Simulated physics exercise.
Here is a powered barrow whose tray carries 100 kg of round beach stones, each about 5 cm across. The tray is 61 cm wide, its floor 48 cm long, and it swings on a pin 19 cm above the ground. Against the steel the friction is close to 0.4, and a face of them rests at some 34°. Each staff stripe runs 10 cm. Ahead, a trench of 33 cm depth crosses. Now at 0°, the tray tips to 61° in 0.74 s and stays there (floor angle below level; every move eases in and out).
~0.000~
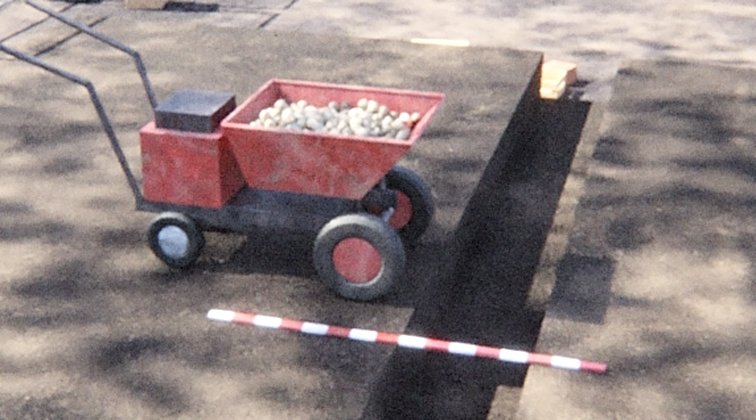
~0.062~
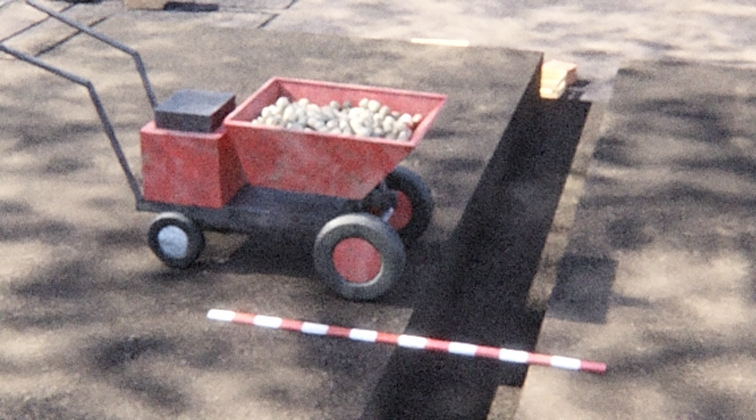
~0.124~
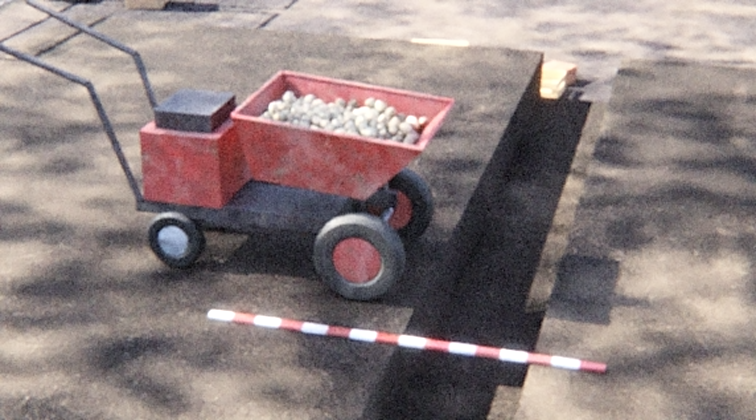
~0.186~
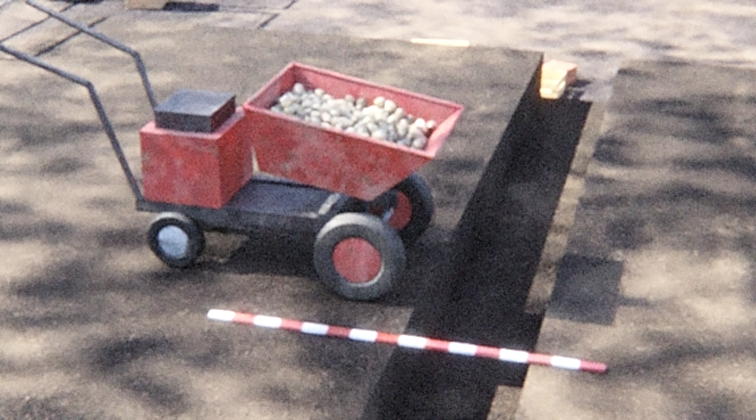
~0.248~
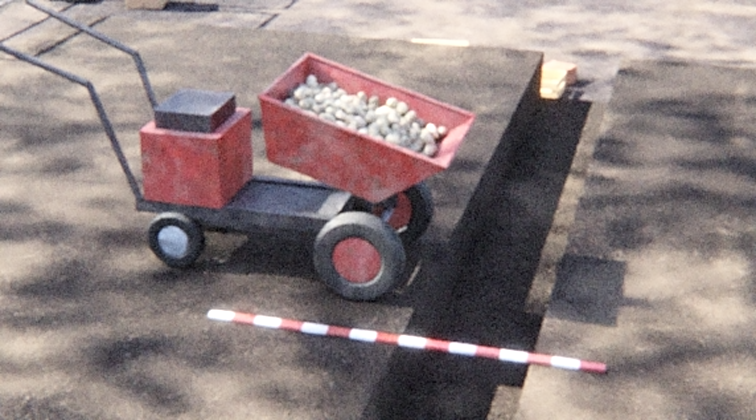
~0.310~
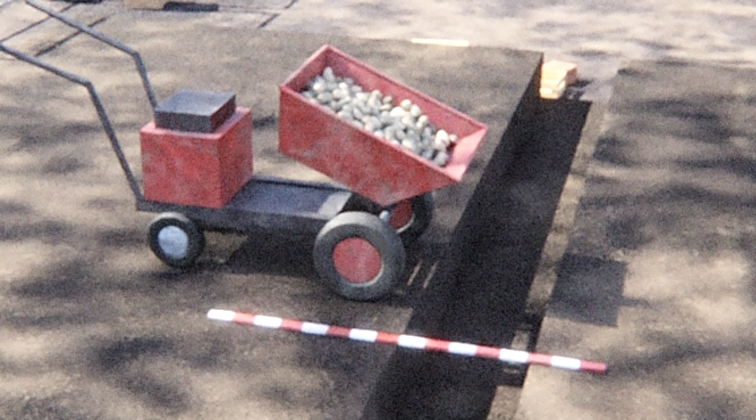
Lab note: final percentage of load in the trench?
Approx. 53 %.
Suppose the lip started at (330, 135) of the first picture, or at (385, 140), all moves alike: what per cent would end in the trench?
Near 100 and near 75 percent.
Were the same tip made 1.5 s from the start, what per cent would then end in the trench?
Near 70 per cent.
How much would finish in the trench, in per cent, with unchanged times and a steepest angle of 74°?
It would be close to 50 percent.
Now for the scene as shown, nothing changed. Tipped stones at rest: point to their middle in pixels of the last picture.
Their centre sits close to (544, 326).
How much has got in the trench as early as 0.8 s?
Some 15 per cent of the load by that point.
After 0.6 s the floor is at 51°; 100 % in the tray; the foremost stones are at (481, 200).
After 0.8 s the floor is at 61°; 82 % in the tray, 13 % in the trench, 5 % past the trench; the foremost stones are at (569, 271).
After 1.2 s the floor is at 61°; 38 % in the tray, 19 % in the trench, 43 % past the trench; the foremost stones are at (715, 321).
After 3.1 s the floor is at 61°; 0 % in the tray, 53 % in the trench, 47 % past the trench; the foremost stones are past the picture's edge.
